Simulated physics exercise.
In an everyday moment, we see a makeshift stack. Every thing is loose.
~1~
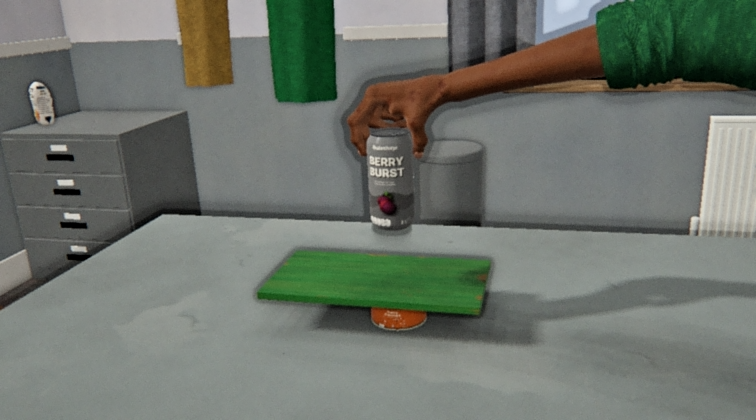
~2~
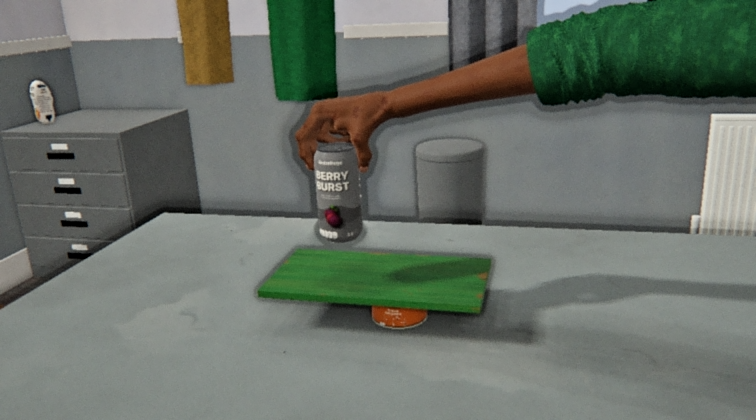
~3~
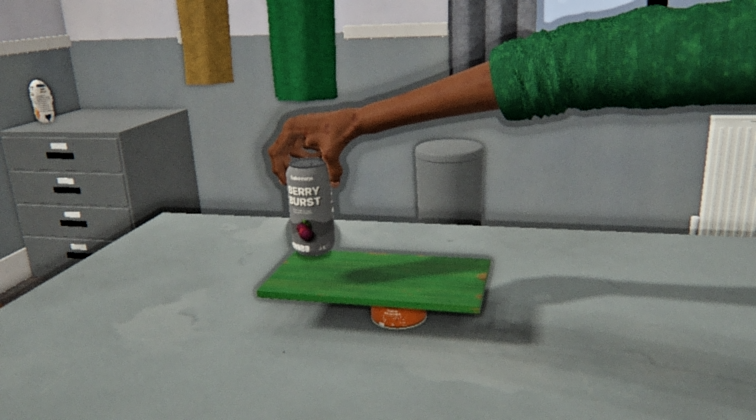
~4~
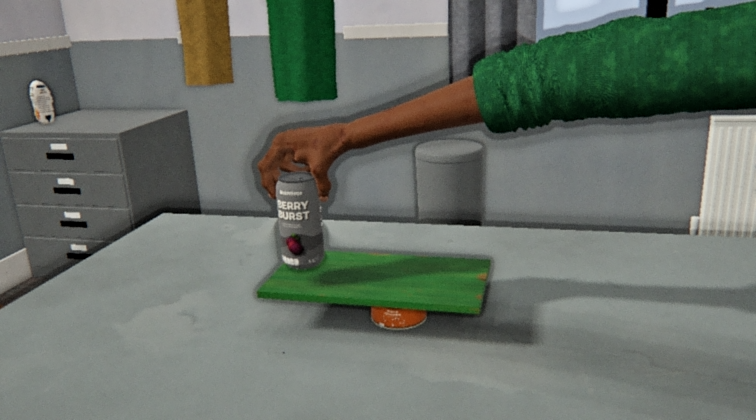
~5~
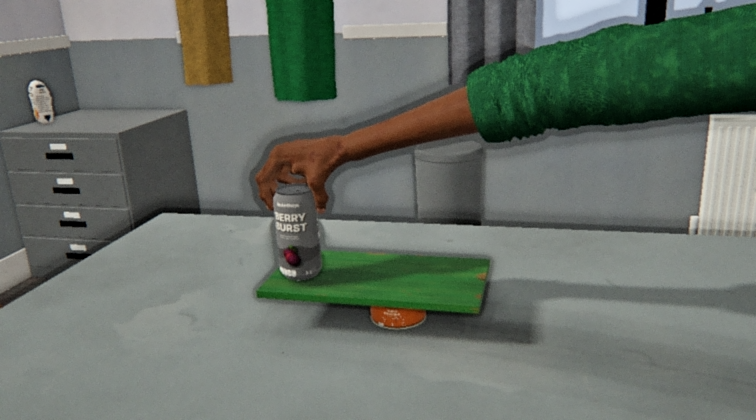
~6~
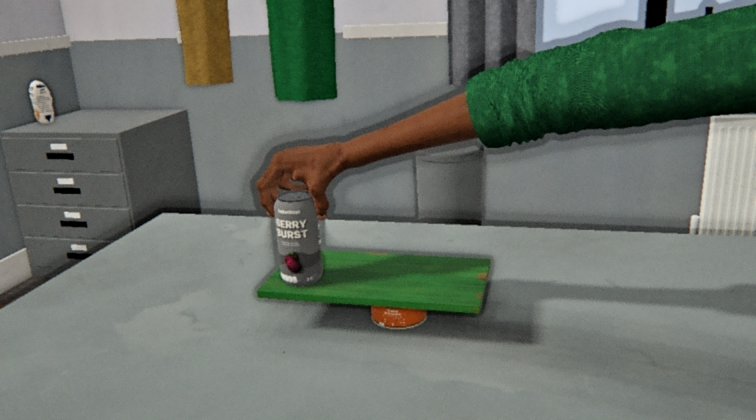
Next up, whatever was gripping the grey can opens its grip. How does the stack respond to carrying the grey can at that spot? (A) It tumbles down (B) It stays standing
(A) It tumbles down.
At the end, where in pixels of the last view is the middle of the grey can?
It ends near (159, 354).
Then, 0.30 s on from there, grey can now fallen; green board turned 23° from how it was put.
Then, 0.60 s on from there, green board turned 23° from how it was put.
Then, 1.50 s on from there, green board turned 21° from how it was put.
Then, 2.00 s on from there, things are still on the move.
In the end, fallen, grey can; the other 2 unmoved. At the end, from the last picture's camera, grey can near (159, 354). The stack loses its balance.
